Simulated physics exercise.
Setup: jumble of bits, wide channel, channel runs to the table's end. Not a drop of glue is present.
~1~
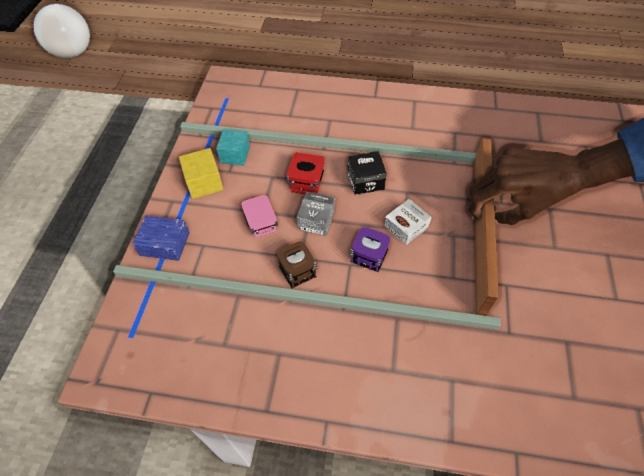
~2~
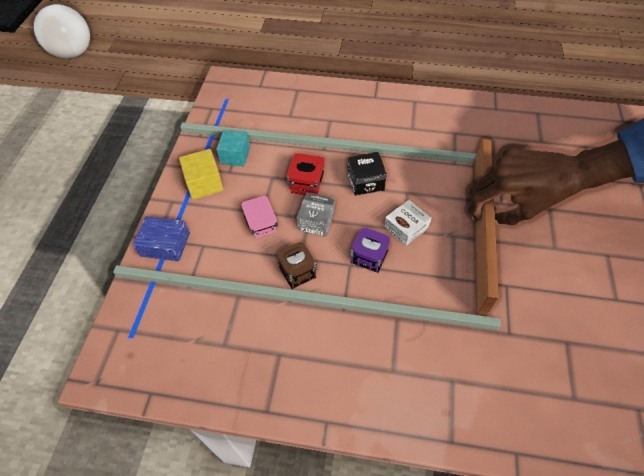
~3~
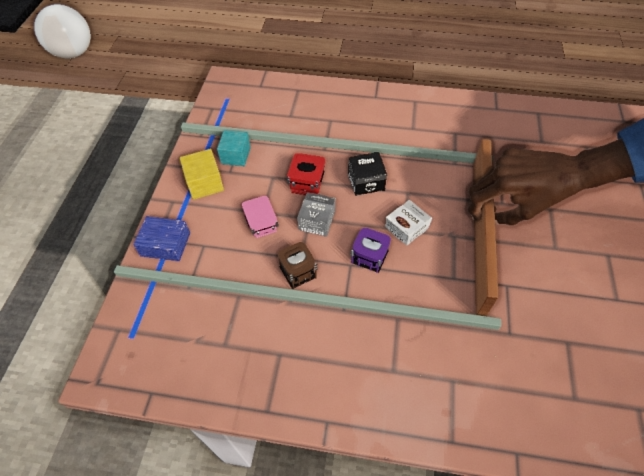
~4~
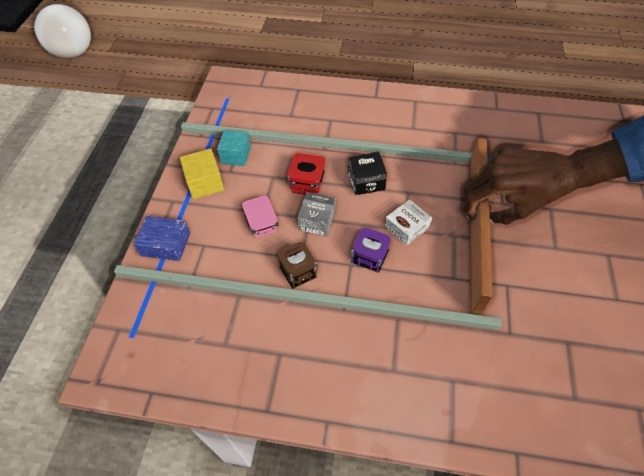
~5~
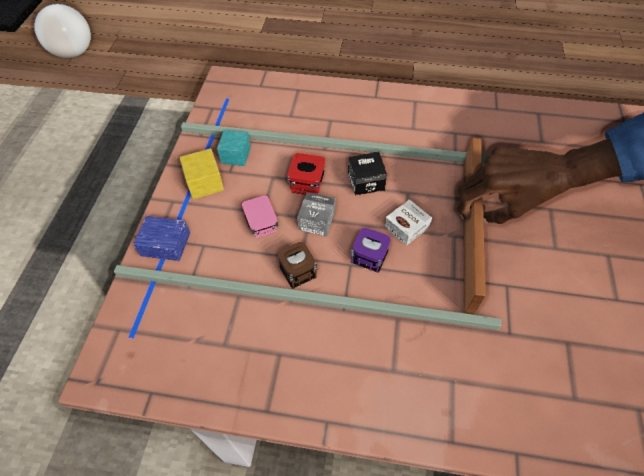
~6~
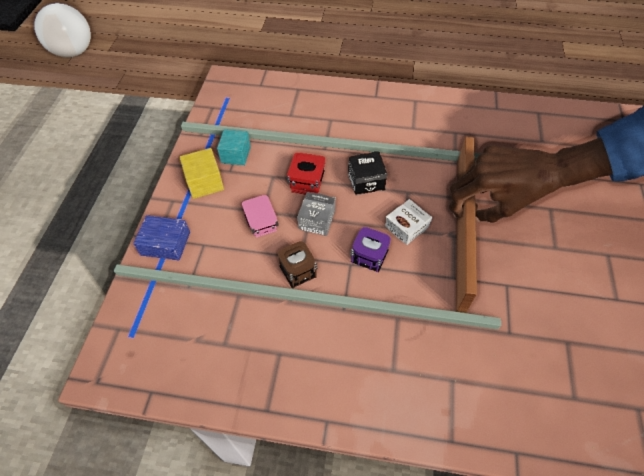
The footage shows a hand holding an upright wooden board at the right end of a channel between two pale strips, scattered with colourful blocks and small cases. The board rests briefly, then slides slightly left while the objects stay still.
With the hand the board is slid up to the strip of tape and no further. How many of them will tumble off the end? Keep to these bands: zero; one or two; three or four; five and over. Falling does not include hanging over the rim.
That gives five and over.
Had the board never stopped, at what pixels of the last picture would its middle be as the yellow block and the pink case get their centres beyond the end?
First near (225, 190), second near (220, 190).
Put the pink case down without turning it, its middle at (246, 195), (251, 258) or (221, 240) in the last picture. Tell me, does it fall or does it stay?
Pink case: Goes down; goes down; goes down.
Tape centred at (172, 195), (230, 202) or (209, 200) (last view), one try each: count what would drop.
Try 1: 6; try 2: 0; try 3: 2.
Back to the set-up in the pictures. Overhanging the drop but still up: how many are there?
That'd be 0.
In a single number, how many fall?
Tally: 6.
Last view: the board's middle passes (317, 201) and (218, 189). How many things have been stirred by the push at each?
The count reaches 7 first and 10 second.
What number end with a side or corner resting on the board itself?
At rest, 4 are in contact.
Soon after, none off yet; blue block at rest near (163, 238); yellow block at rest near (202, 173); turquoise block at rest near (234, 147).
Then, none off yet; blue block at rest near (163, 238); yellow block moved about its own width near (165, 174); turquoise block moved about its own width near (208, 139).
By the end, the number that fall off is five or more; fallen, grey box, red case, pink case, turquoise block, yellow block and blue block.
